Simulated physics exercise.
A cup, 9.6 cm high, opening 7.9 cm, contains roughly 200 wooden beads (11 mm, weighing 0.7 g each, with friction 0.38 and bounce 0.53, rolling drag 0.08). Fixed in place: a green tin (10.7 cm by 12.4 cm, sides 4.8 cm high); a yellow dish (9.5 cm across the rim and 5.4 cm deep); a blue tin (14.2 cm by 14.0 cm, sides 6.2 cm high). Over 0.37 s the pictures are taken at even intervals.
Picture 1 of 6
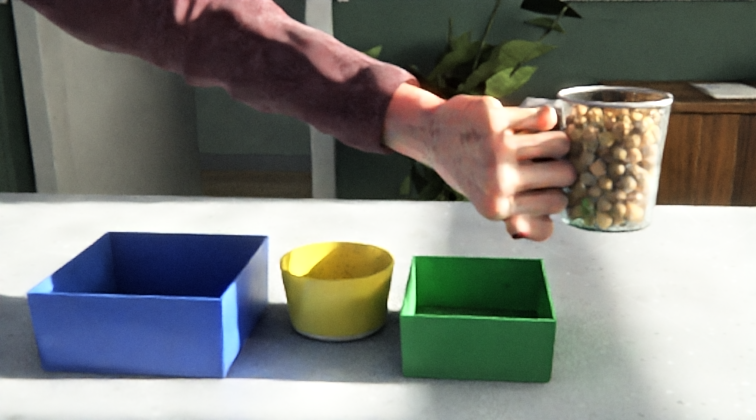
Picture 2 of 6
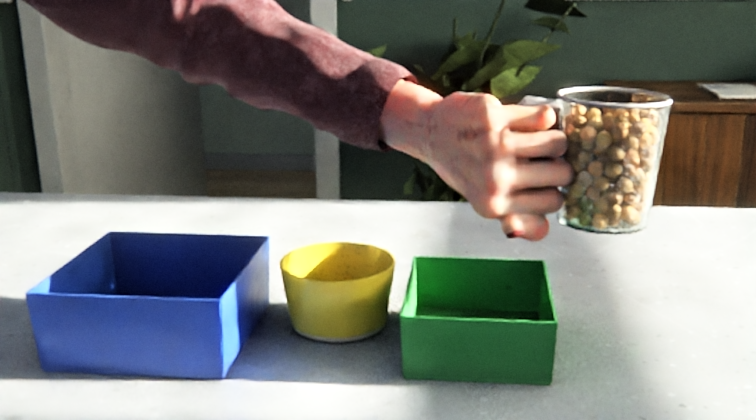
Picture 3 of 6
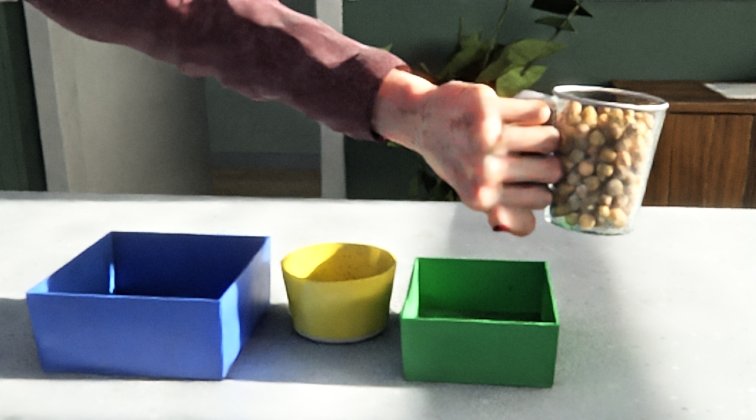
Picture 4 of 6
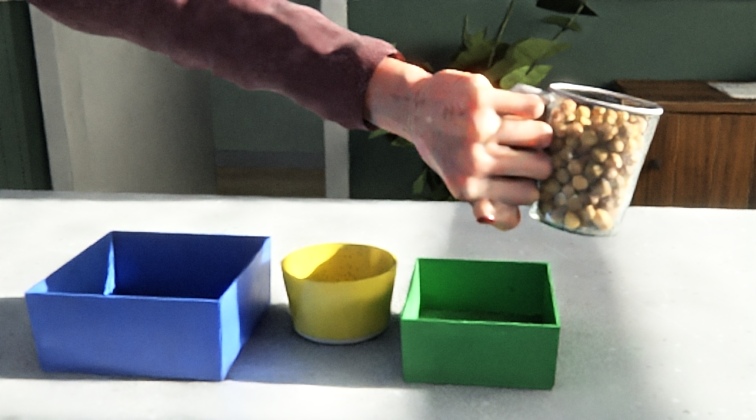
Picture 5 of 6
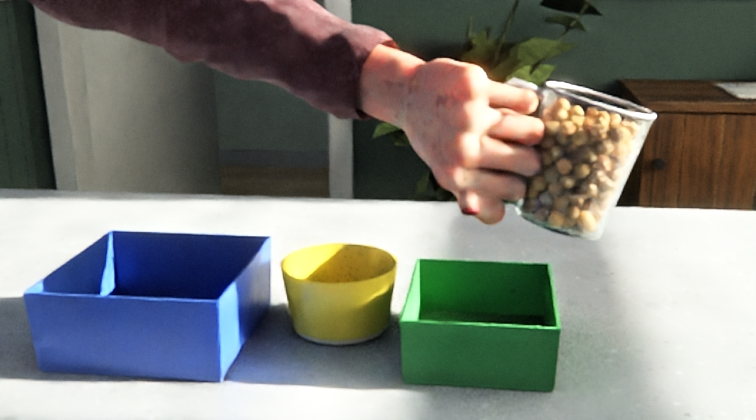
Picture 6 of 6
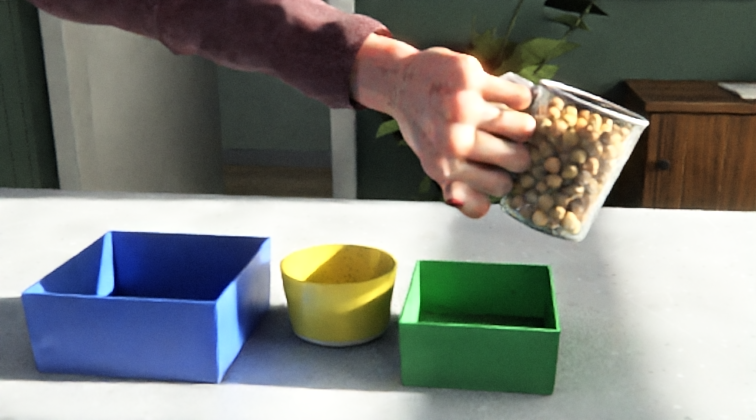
On a pale tabletop, a hand holding a clear cup of wooden beads slowly tilting it rightward above blue, yellow and green containers.
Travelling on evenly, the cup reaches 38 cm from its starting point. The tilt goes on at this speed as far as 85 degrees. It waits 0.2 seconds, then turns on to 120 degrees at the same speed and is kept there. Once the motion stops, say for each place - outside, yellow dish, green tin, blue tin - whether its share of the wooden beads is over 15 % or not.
Outside everything - not over; yellow dish - over; green tin - over; blue tin - not over.
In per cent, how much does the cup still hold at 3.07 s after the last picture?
About 0 %.
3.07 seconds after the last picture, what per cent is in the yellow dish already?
Some 65 per cent.
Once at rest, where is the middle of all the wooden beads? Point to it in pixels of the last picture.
It's about (365, 318) in the last view.
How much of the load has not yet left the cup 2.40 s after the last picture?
It should be holding somewhere around 0 per cent then.
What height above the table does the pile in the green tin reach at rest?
Near 2.0 centimetres up.
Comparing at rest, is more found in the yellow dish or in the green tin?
In the yellow dish.
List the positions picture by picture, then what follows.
Cup at (612, 126); tilt 0 degrees; moved 0.0 cm; lip at (667, 96); top of the load at (594, 119); green tin at (477, 285); yellow dish at (337, 259); blue tin at (158, 261), in the first picture.
Cup at (611, 126); tilt 1 degrees; moved 0.3 cm; lip at (666, 98); top of the load at (593, 119), in the second picture.
Cup at (605, 126); tilt 6 degrees; moved 1.2 cm; low side right; lip at (662, 103); top of the load at (626, 120), in the third picture.
Cup at (598, 125); tilt 11 degrees; moved 2.1 cm; low side right; lip at (657, 108); top of the load at (567, 119), in the fourth picture.
Cup at (591, 125); tilt 15 degrees; moved 3.0 cm; low side right; lip at (650, 114); top of the load at (589, 120), in the fifth picture.
Cup at (582, 126); tilt 20 degrees; moved 3.8 cm; low side right; lip at (643, 121); top of the load at (544, 120); green tin at (481, 291); yellow dish at (339, 263); blue tin at (157, 262), in the sixth picture.
Then, 0.92 s after the last picture, tilt 79 degrees; cup 100 %; middle of all pieces near (418, 164).
Then, 1.69 s after the last picture, tilt 108 degrees; green tin 30 %, cup 55 %, yellow dish 10 %, in the air 5 %; middle of all pieces near (365, 233).
Then, 2.40 s after the last picture, tilt 120 degrees; outside 5 %, green tin 30 %, yellow dish 65 %; middle of all pieces near (388, 313).
Then, 3.07 s after the last picture, tilt 120 degrees; outside 5 %, green tin 30 %, yellow dish 65 %; middle of all pieces near (388, 313).
In the end, outside 5 %, blue tin 0 %, green tin 30 %, cup 0 %, yellow dish 65 %.
